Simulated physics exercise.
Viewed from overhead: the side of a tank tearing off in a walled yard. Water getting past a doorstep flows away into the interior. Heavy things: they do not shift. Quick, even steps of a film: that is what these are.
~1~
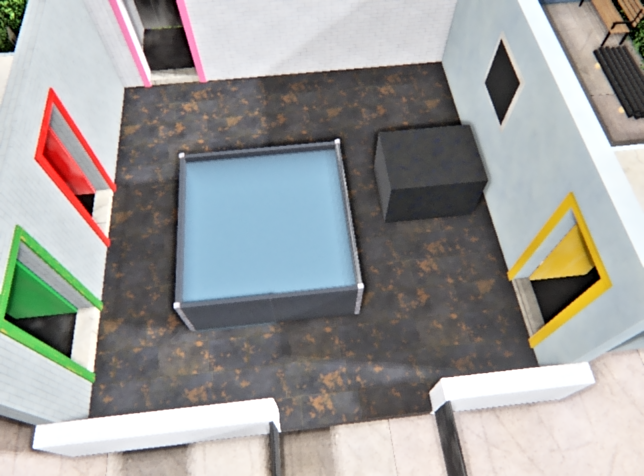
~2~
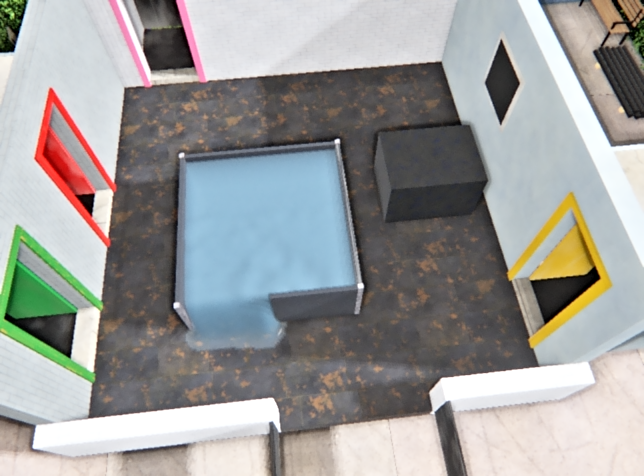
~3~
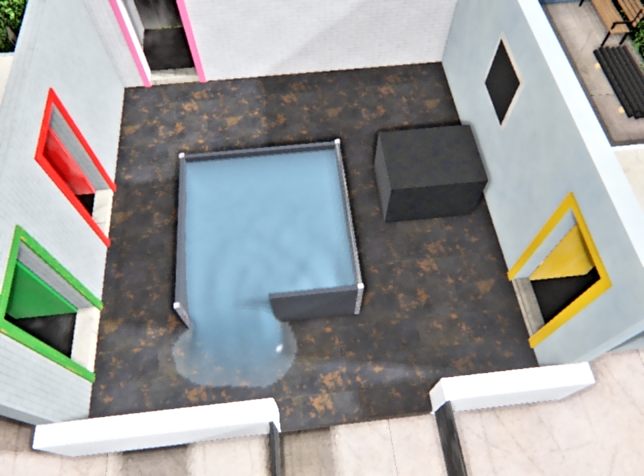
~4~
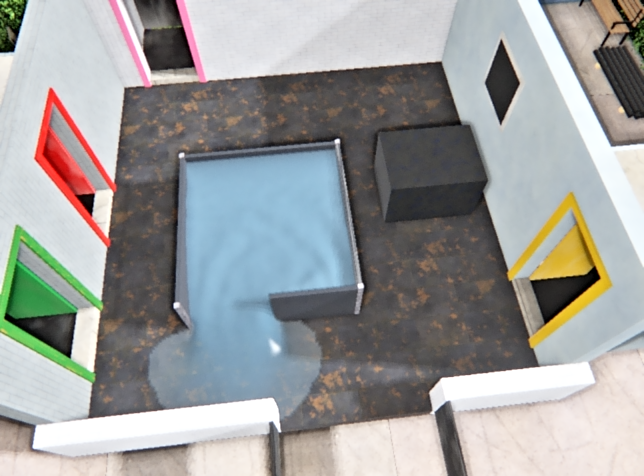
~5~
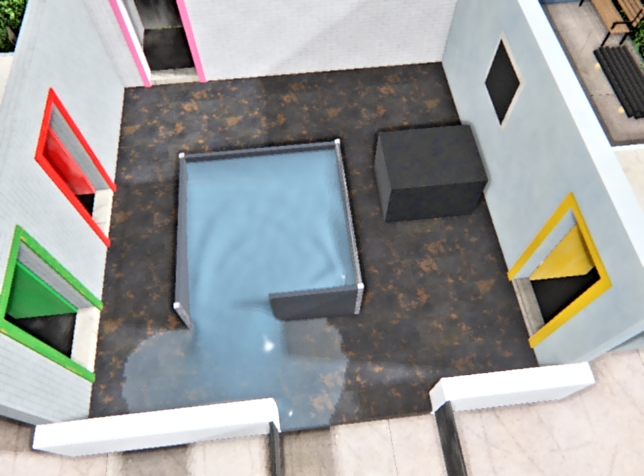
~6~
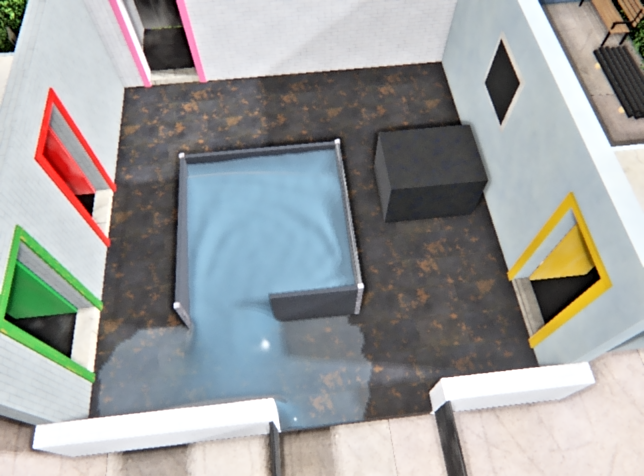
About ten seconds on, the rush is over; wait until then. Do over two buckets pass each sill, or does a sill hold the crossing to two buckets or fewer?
The yellow door lets too much in there, the red door lets in little enough there, the pink door lets too much in there, the green door lets too much in there.
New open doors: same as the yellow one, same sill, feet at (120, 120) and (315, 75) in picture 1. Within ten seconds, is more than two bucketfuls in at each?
So the first tops it, and then the second doesn't reach it.
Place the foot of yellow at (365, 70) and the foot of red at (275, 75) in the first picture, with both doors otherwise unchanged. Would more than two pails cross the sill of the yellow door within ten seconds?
Well, yellow door comes up short in the end.
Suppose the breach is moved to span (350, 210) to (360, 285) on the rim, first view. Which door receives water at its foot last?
Last: The red door.
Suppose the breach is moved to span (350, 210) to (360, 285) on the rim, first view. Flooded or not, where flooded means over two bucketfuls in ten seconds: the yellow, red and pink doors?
The yellow door tops the limit, the red door falls short and the pink door falls short.
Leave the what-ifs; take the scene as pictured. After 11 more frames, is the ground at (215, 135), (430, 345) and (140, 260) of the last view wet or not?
The three points read clear, soaked through and soaked through.
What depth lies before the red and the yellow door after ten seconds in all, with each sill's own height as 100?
Near 40 and 140 per cent, in that order.
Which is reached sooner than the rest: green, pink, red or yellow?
The green-painted one.
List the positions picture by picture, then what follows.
The first frame shows the open tank at (265, 220) is whole and still.
In the second frame, the front is at (193, 342), out from the gap at (232, 314).
In the third frame, the front is at (278, 372), out from the gap at (233, 316).
In the fourth frame, water pours out at (233, 317) and has run to a hidden place.
In the fifth frame, water pours out at (233, 317) and has run to a hidden place.
In the sixth frame, the front is at a hidden place, out from the gap at (233, 317).
A moment on, water covers 15 % of the floor; the yellow door not reached, the red door not reached, the pink door not reached, the green door wet at the sill, nothing in.
Next, water covers 40 % of the floor; the yellow door not reached, the red door wet at the sill, nothing in, the pink door not reached, the green door under two buckets in.
Then, water covers 60 % of the floor; the yellow door over two buckets in, the red door wet at the sill, nothing in, the pink door under two buckets in, the green door over two buckets in.
Later, water covers 90 % of the floor; the yellow door far over two buckets in, the red door wet at the sill, nothing in, the pink door far over two buckets in, the green door far over two buckets in.
In the end, water covers 100 % of the floor; the yellow door far over two buckets in, the red door wet at the sill, nothing in, the pink door far over two buckets in, the green door far over two buckets in.
